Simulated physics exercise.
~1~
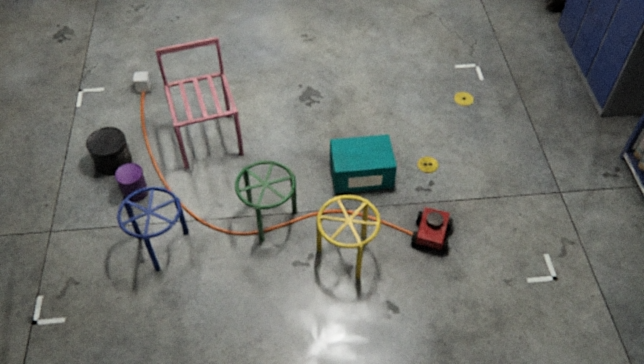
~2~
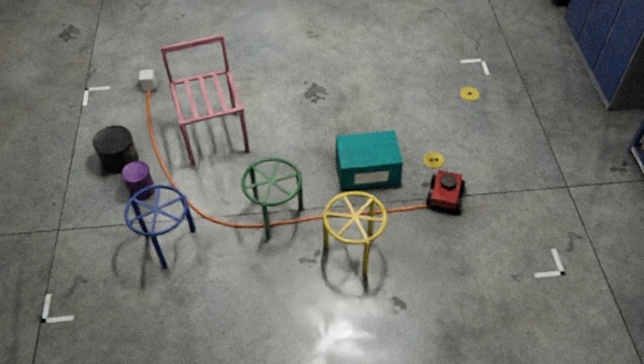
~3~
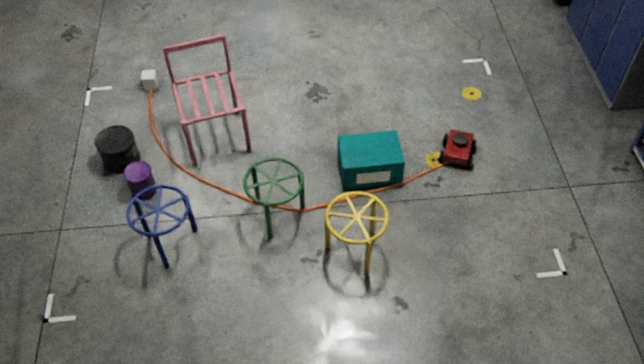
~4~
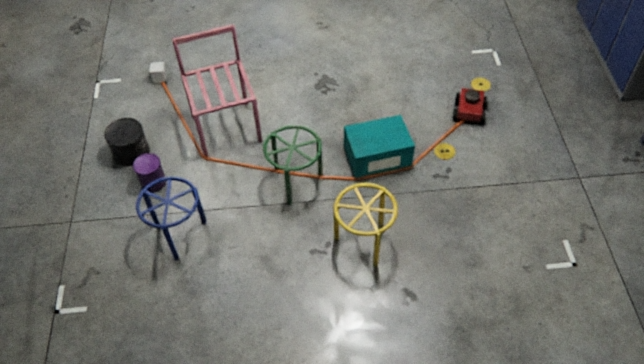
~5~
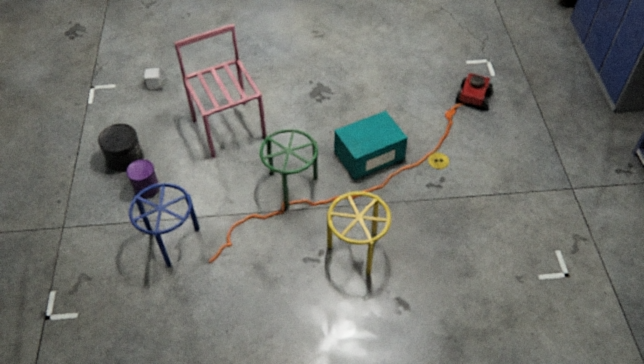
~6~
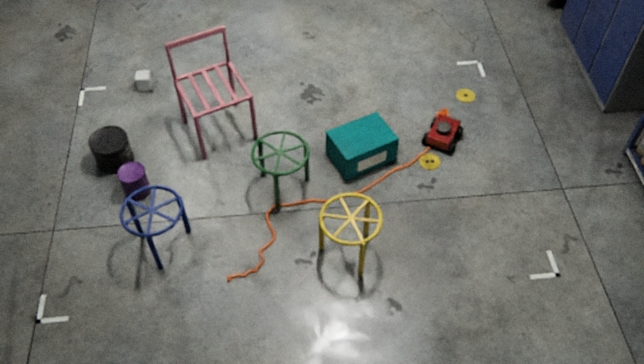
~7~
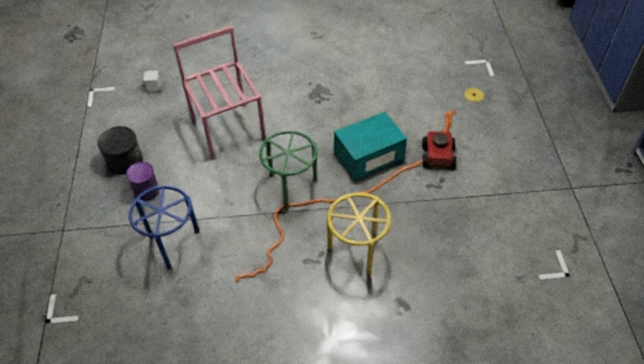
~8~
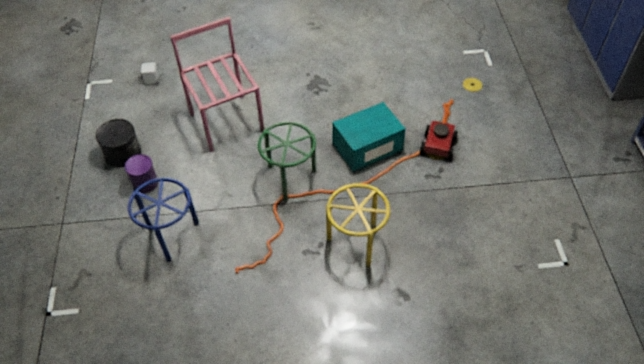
A pink chair stood among stools, a teal box and buckets as a small red cart pulled an orange cord up the right side, nudging the green stool and box, until the cord came free and the cart rolled back beside the box.
